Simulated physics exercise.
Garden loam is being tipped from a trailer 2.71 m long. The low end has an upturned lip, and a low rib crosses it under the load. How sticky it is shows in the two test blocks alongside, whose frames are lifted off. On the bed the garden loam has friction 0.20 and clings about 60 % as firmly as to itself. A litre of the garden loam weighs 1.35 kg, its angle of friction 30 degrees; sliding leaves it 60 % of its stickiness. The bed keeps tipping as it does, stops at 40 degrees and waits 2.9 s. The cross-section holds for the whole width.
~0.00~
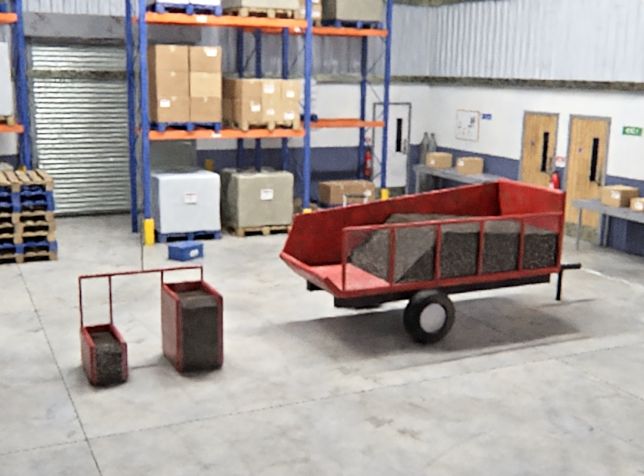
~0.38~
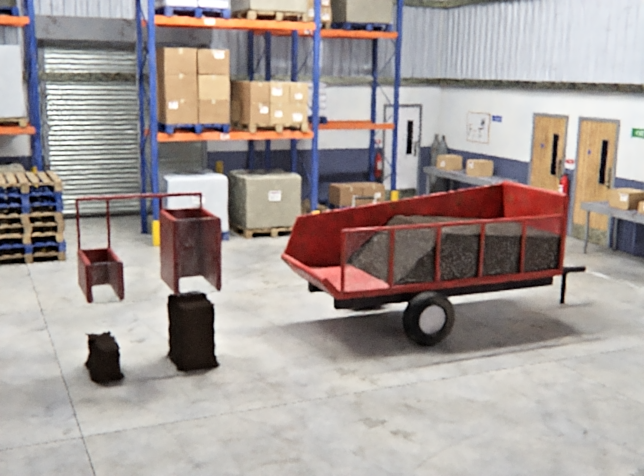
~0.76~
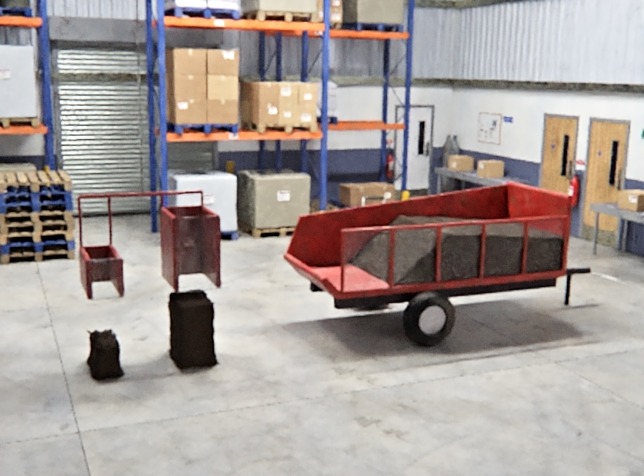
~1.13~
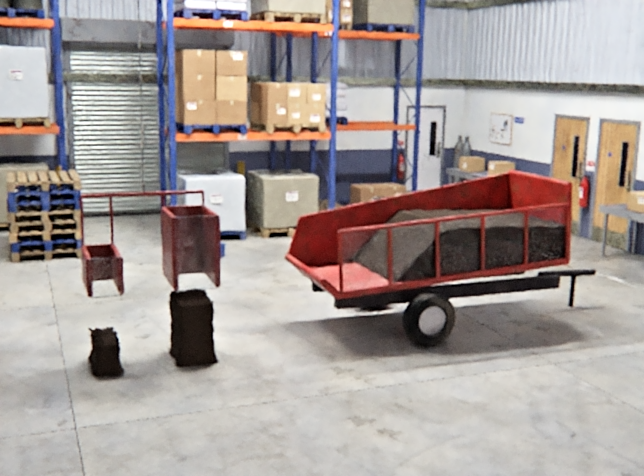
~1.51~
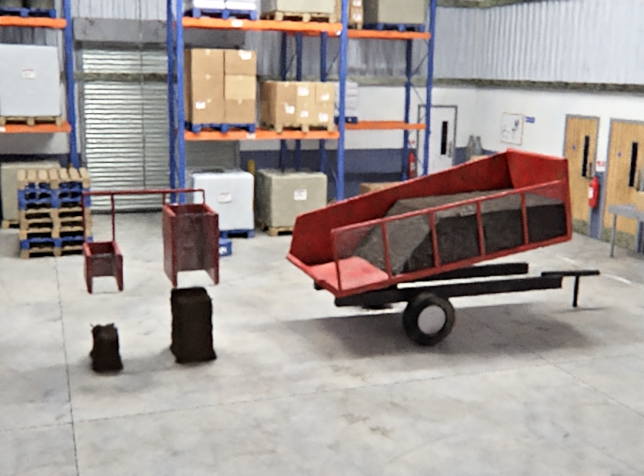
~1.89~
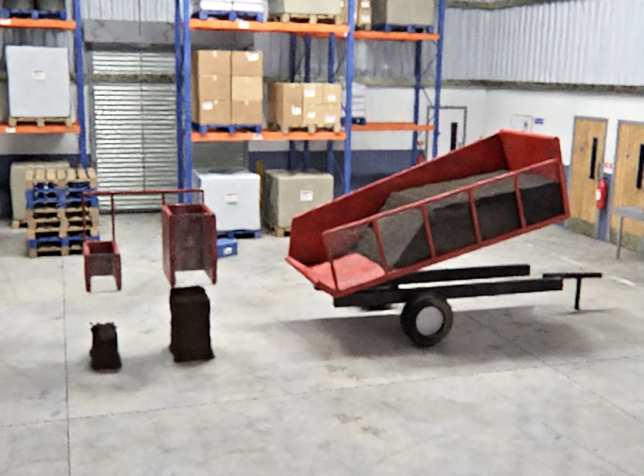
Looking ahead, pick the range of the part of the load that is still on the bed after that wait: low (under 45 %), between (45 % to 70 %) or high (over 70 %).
The part of the load that is still on the bed after that wait is high, over 70 %.
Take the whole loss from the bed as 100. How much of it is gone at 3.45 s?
About 0 %.
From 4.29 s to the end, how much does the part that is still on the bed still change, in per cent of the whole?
Some 20 per cent.
By 2.60 s, the tilt is 26 degrees and 100 % is on the bed.
By 3.45 s, the tilt is 38 degrees and 100 % is on the bed.
By 4.29 s, the tilt is 40 degrees and 100 % is on the bed.
By 5.13 s, the tilt is 40 degrees and 84 % is on the bed.
By 6.57 s, at the end, the tilt is 40 degrees and 79 % is on the bed.
